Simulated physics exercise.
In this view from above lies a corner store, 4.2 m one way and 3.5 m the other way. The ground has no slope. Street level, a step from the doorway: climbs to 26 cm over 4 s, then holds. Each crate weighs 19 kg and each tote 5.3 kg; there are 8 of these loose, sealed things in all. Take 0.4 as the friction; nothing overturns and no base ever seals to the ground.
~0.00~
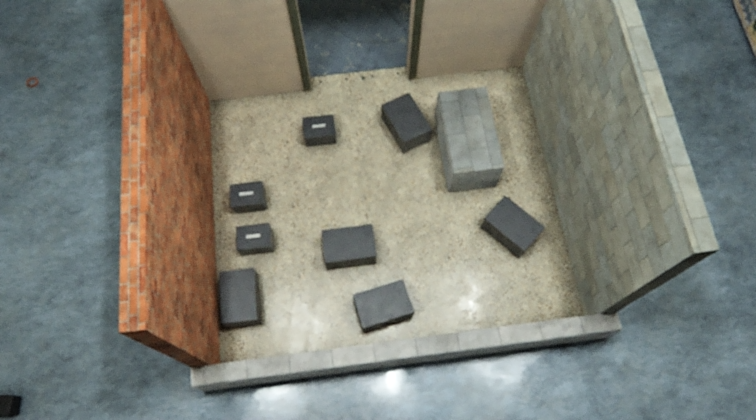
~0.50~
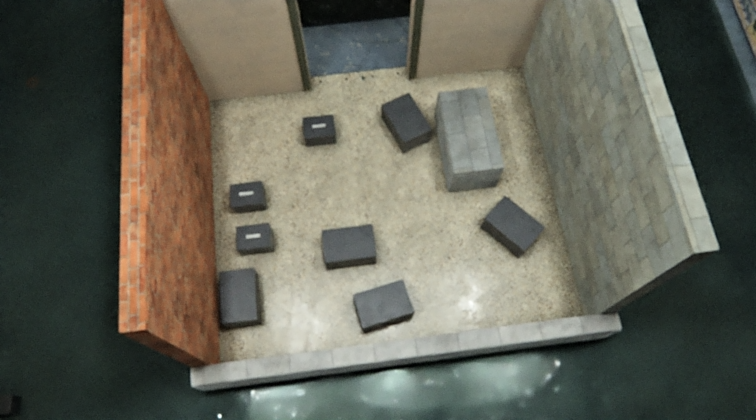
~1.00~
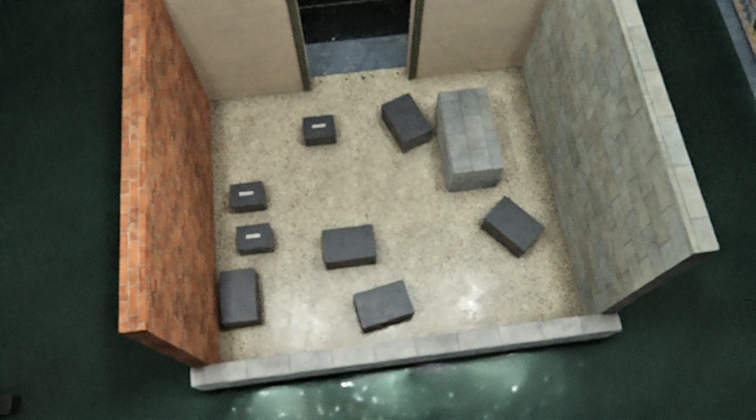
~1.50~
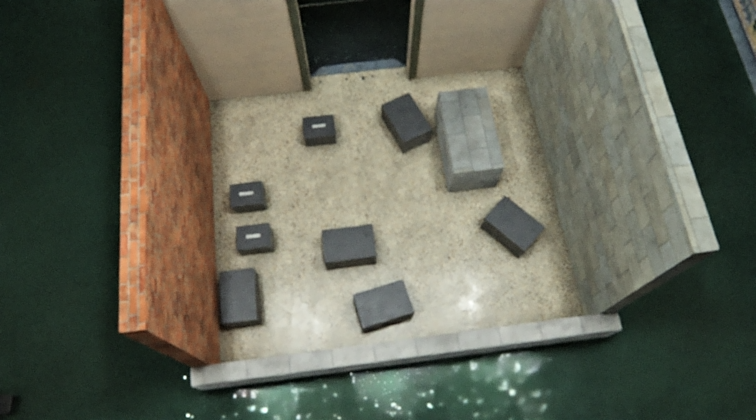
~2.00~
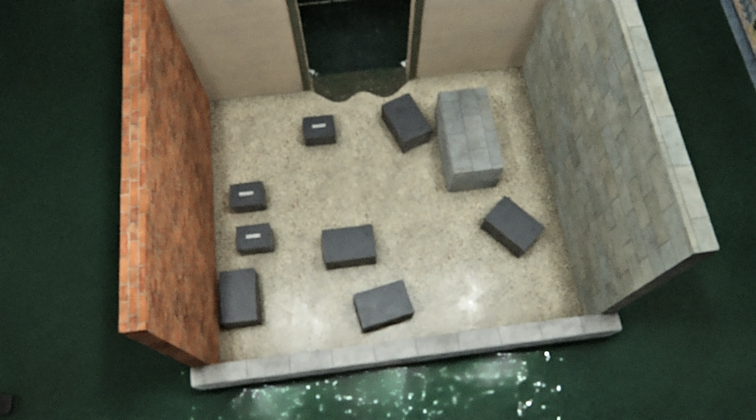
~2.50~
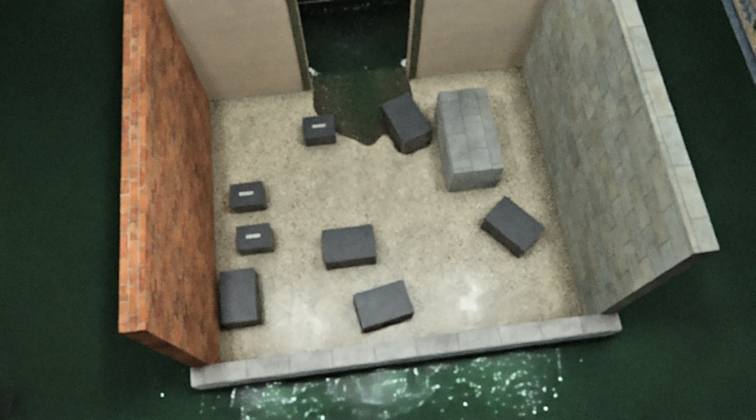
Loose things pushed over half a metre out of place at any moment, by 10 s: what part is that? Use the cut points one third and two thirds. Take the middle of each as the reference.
It falls at two thirds or above.
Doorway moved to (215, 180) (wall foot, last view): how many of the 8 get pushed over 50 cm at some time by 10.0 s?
Result: 4.
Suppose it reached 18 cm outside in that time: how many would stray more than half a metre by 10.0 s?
Then the count would be 6.
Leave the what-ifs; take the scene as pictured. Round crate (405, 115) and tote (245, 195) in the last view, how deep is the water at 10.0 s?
Around 9 cm and 12 cm.
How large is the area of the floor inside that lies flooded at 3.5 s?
Somewhere around 3.0 m2, roughly.
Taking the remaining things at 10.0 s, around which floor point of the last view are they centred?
Centred roughly on (345, 185).
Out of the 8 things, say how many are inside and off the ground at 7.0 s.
Of them, 7.
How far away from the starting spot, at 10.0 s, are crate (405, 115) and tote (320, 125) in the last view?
140 cm and 30 cm respectively.
After 3.5 s 0 of 8 are over 50 cm from their spots; 0 afloat.
After 4.5 s 2 of 8 are over 50 cm from their spots; 0 afloat.
After 7.0 s 3 of 8 are over 50 cm from their spots; 7 afloat.
After 10.0 s 6 of 8 are over 50 cm from their spots, and 7 have been at some point; 8 afloat.
